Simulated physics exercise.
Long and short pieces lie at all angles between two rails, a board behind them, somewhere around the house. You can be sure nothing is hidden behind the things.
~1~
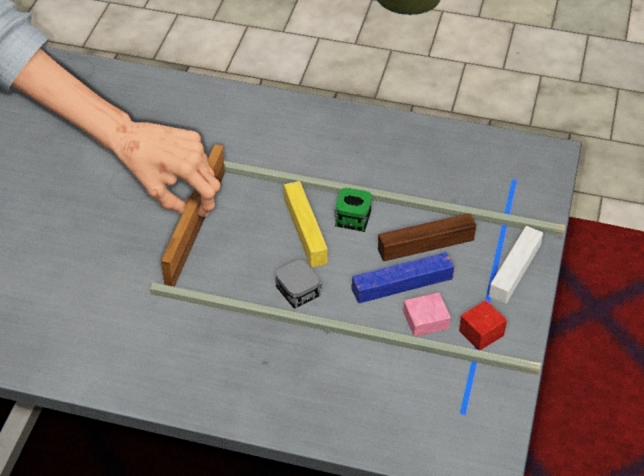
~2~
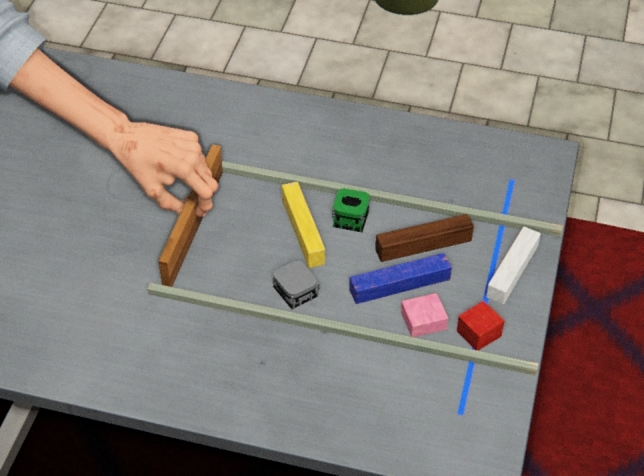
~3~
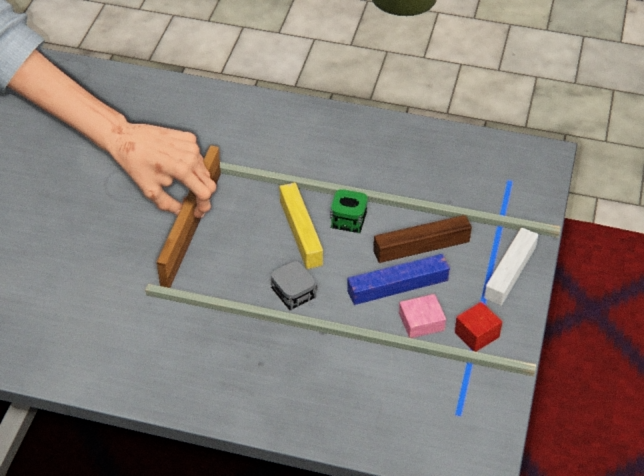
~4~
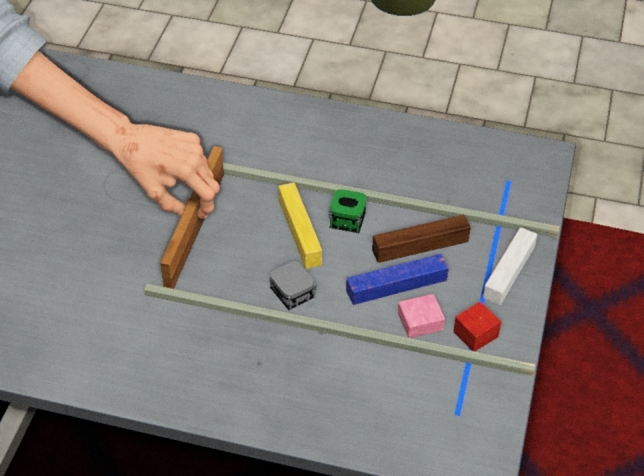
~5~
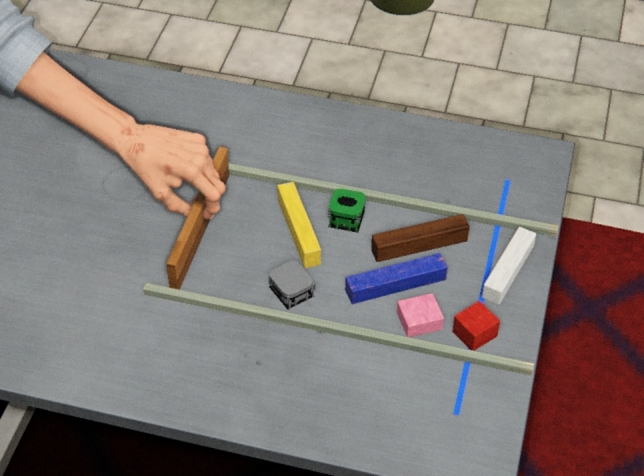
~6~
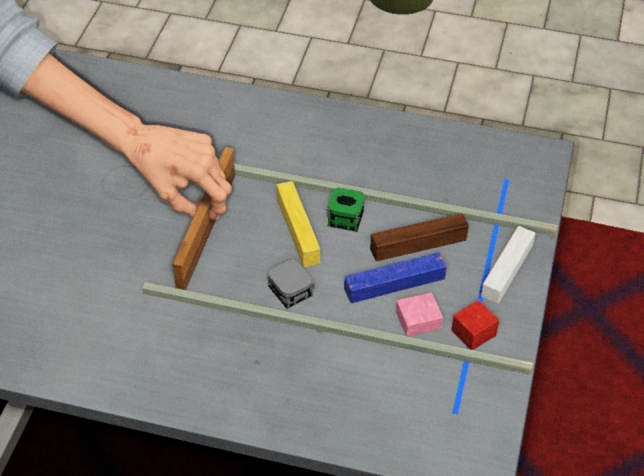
The clip shows a hand holding a wooden board upright between two rails on a grey table, then moving it slightly right toward scattered coloured bars, blocks and small cases, which stay in place near a blue tape line.
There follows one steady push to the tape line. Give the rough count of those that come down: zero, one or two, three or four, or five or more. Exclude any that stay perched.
Dropped: One or two.
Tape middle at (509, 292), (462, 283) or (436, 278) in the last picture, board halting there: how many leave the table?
5, 0, 0.
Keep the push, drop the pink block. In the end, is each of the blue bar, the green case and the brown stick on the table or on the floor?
As for the blue bar, it is retained; the green case is retained; the brown stick is retained.
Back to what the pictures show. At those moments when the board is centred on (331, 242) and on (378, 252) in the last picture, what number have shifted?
First 4 and then 6.
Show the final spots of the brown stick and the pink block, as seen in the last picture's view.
Going in order, first (544, 259) and next (533, 324).
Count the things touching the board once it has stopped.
At rest, 2 are in contact.
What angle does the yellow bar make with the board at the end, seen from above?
Angle: Close to 0 degrees.
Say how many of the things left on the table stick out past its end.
Overhang count: 3.
A little later, none off yet; white bar at rest near (509, 264); red block at rest near (475, 326); pink block at rest near (419, 315).
Next, none off yet; white bar shifted a little near (532, 274); red block shifted about its own width near (506, 336); pink block shifted well along near (488, 314).
When it is over, the number that fall off is one or two; down, red block and white bar.
